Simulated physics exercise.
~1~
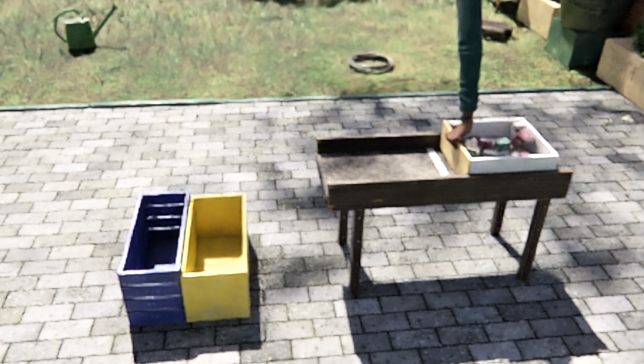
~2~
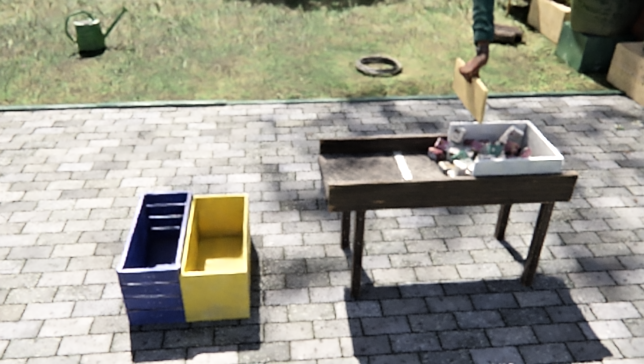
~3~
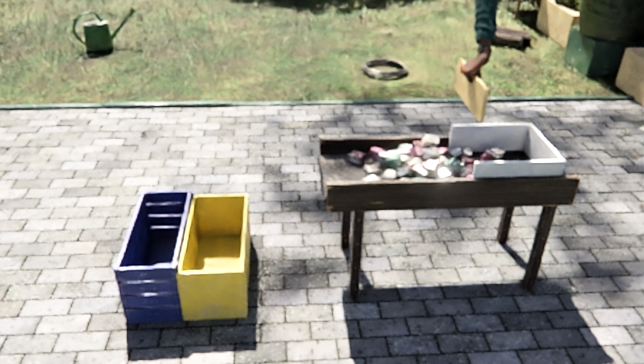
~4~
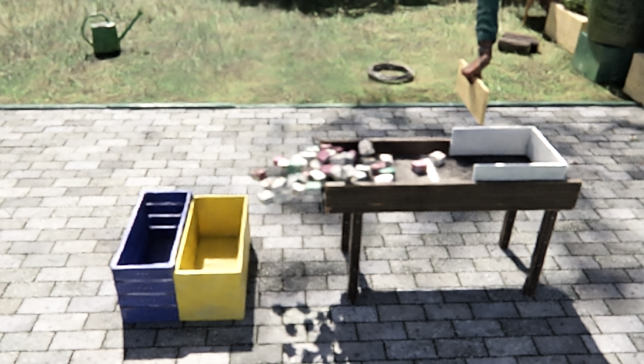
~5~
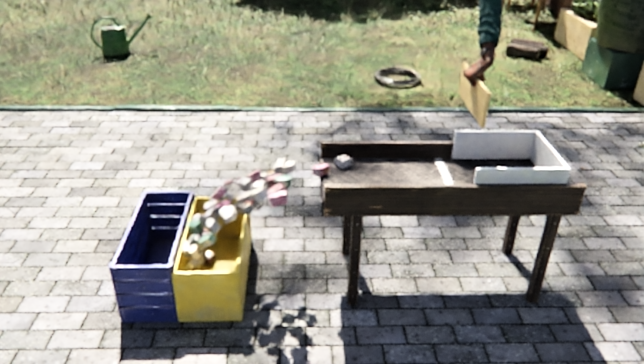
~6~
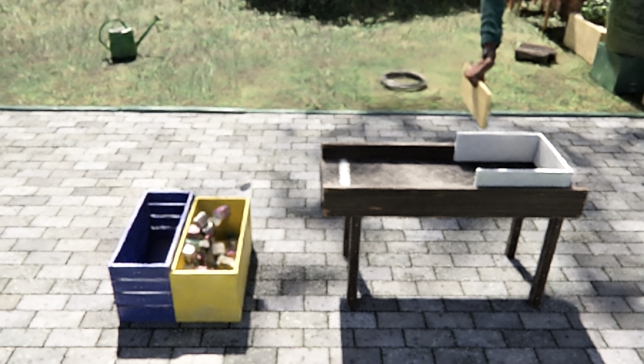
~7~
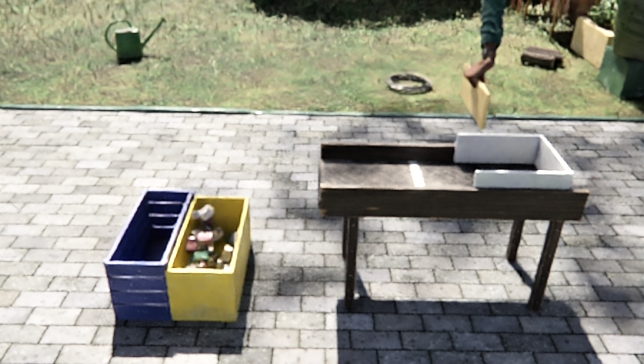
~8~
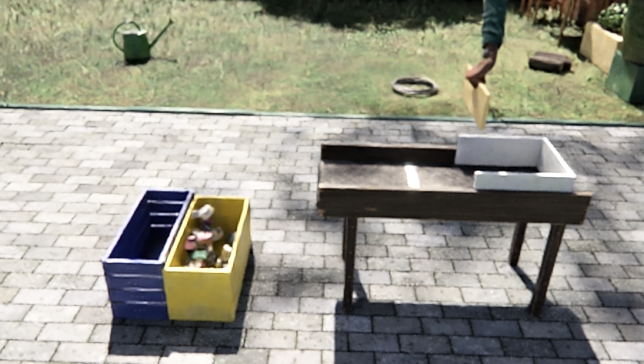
Small, colourful cartons sit in a white pen at the right end of a dark table-like conveyor, held back by a pale gate gripped by a hand. The hand lifts the gate clear, and the cartons slide out leftward, spreading along the belt. They stream off the left end in a loose cluster, tumbling through the air above the paving. The cluster drops into the yellow tote, the nearer of two boxes standing side by side. The cartons settle in a heap there, while the blue bin, the pen and the belt are left empty.
